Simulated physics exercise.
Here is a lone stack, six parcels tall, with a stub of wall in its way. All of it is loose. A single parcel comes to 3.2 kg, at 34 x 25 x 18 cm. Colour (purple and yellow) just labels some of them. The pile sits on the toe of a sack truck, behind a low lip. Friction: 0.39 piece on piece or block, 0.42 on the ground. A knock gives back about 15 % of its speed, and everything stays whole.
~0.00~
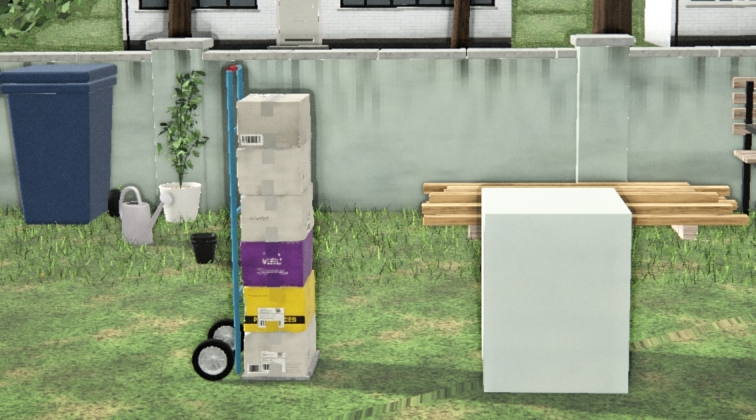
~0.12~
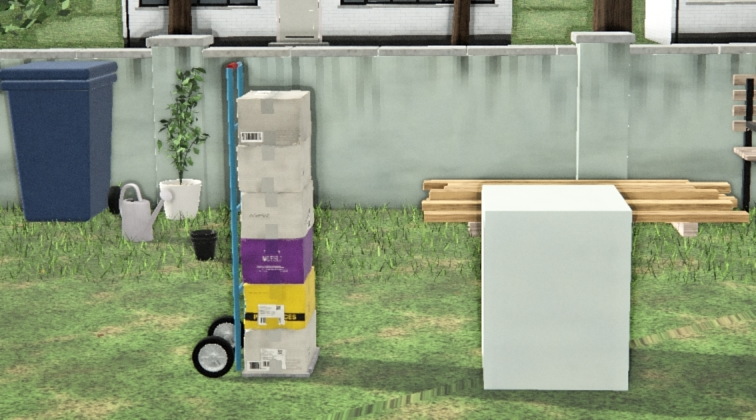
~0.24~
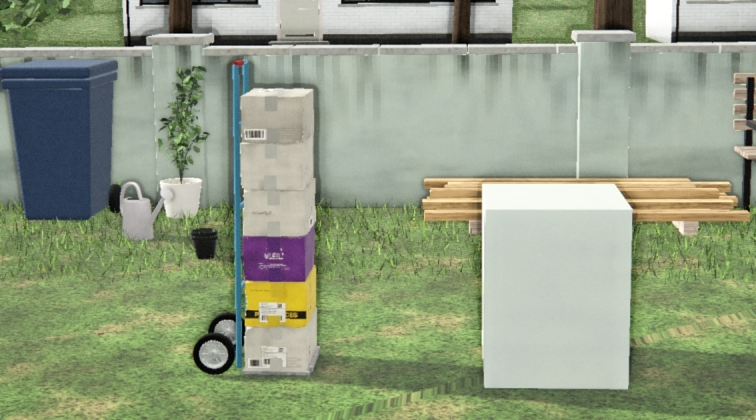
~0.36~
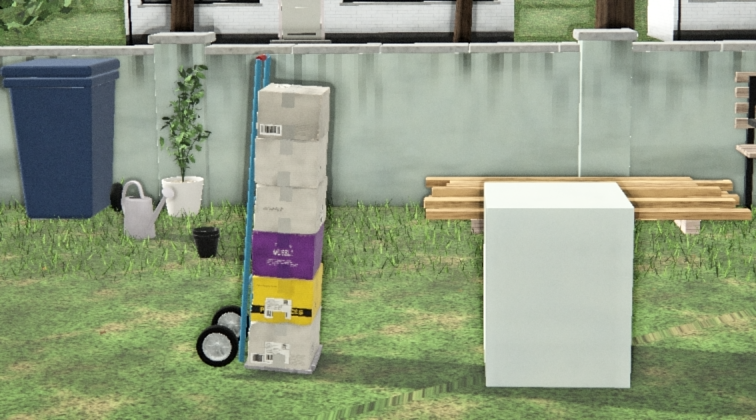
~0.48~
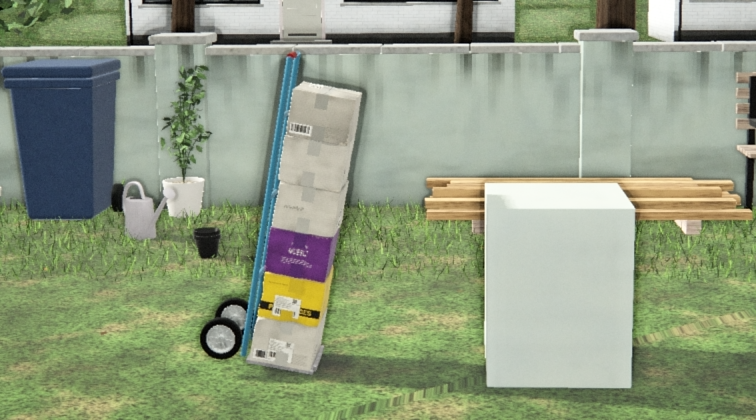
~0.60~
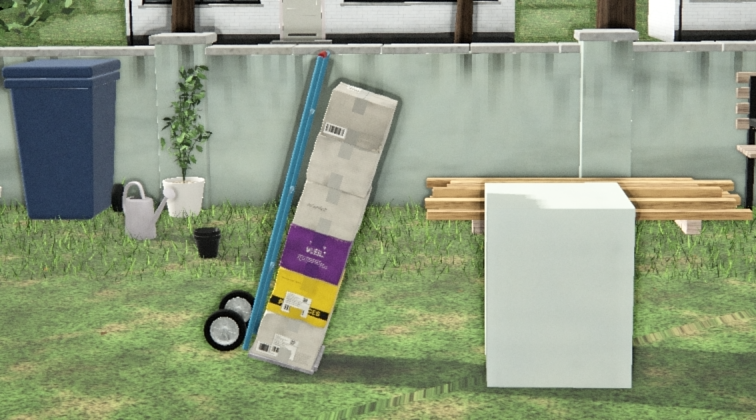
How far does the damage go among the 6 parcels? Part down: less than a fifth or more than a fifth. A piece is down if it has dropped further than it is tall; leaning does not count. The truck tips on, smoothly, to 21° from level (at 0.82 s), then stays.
Ending down: More than a fifth.
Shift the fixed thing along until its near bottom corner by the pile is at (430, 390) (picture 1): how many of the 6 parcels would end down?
In that case 1.
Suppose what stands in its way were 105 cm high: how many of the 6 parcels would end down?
In that case 1.
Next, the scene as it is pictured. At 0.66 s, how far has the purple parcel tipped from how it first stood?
Roughly 20°.
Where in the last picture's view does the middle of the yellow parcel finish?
Around (351, 302).
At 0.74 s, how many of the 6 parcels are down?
At that moment 0.
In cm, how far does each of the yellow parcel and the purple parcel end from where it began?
About: Yellow 30, purple 40.
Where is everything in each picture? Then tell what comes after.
In the first picture (pixels give the middle of a visible side), truck frame (231, 133) 0° forward; yellow parcel (274, 310); purple parcel (272, 265); none has stirred.
The second picture shows truck frame (232, 130) 0° forward; purple parcel (272, 262).
The third picture shows truck frame (236, 127) 1° forward; purple parcel (274, 260).
The fourth picture shows truck frame (255, 122) 5° forward; purple parcel (283, 256) 4° from how it stood; yellow parcel (282, 302) 4° from how it stood; steepest lean 4°, the parcel at (279, 346); movement in 6 of them.
The fifth picture shows truck frame (280, 118) 10° forward; purple parcel (298, 256) 11° from how it stood; yellow parcel (291, 301) 10° from how it stood; steepest lean 11°, the parcel at (320, 118); movement in 6 of them.
The sixth picture shows truck frame (305, 117) 16° forward; purple parcel (314, 255) 18° from how it stood; yellow parcel (302, 299) 18° from how it stood; steepest lean 18°, the parcel at (356, 122); movement in 6 of them.
After 0.66 s, none of the 6 parcels down, 6 disturbed; purple parcel 22° from how it stood; yellow parcel 22° from how it stood.
After 0.74 s, none of the 6 parcels down, 6 disturbed; purple parcel 29° from how it stood; yellow parcel 29° from how it stood.
After 0.86 s, none of the 6 parcels down, 6 disturbed; yellow parcel 41° from how it stood; purple parcel 41° from how it stood.
After 0.96 s, 2 of the 6 parcels down; purple parcel 50° from how it stood, 8 cm lower; yellow parcel 49° from how it stood.
In the end (1.9 s), 2 of the 6 parcels down; yellow parcel 49° from how it stood; purple parcel 49° from how it stood, 9 cm lower. That is 33 per cent. From the last view, middles, yellow parcel near (351, 302), purple parcel near (385, 274).
